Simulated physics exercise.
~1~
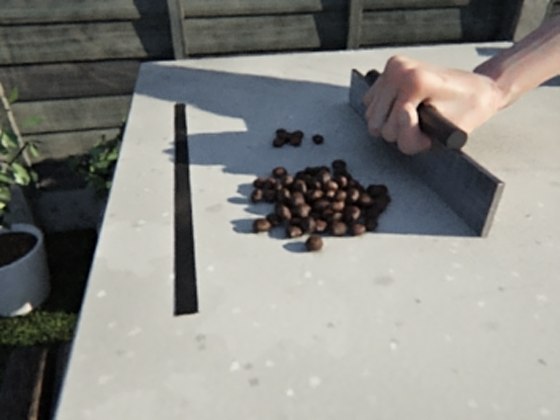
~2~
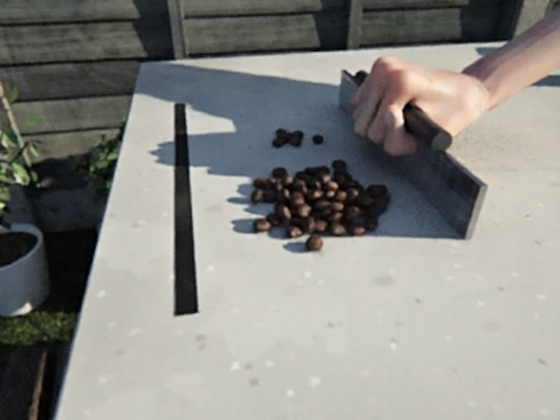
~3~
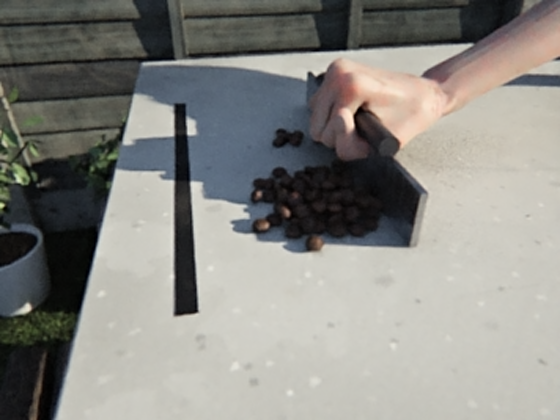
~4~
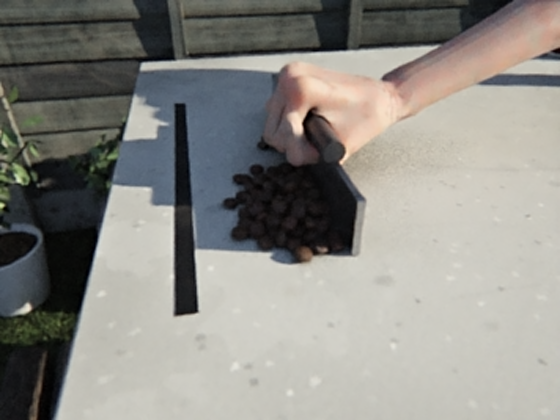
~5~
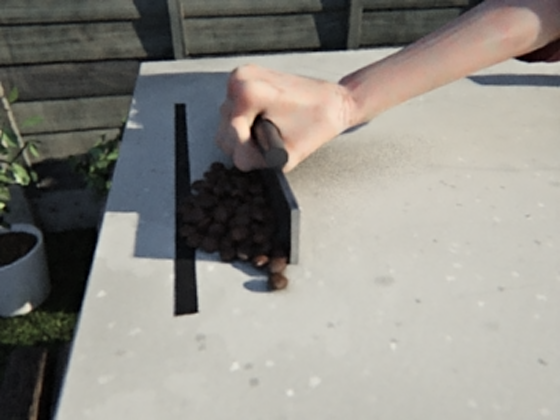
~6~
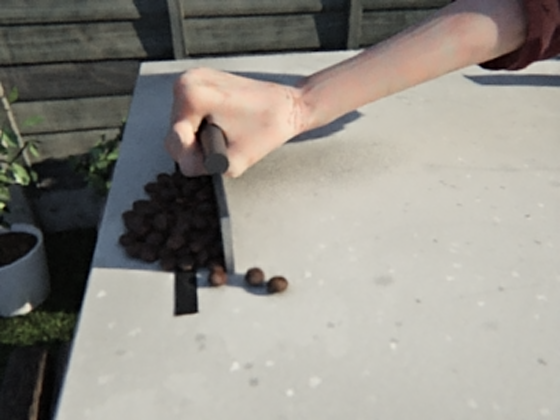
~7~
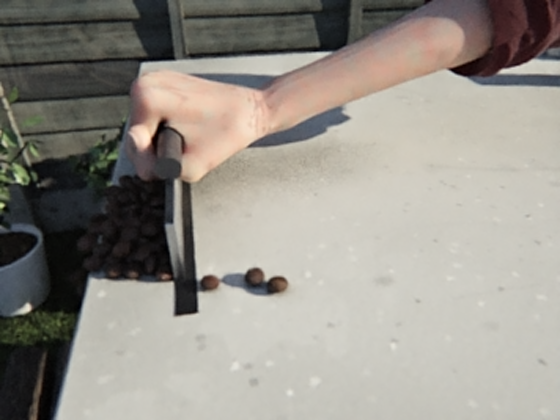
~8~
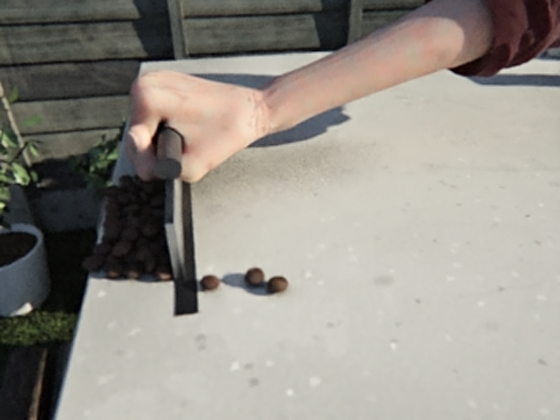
A hand slid a dark scraper left across a pale tabletop, gathering a scattered pile of small brown nuts and pushing them past a black strip, where the scraper stopped with the pile crowded at the table's left edge and three stragglers left behind.
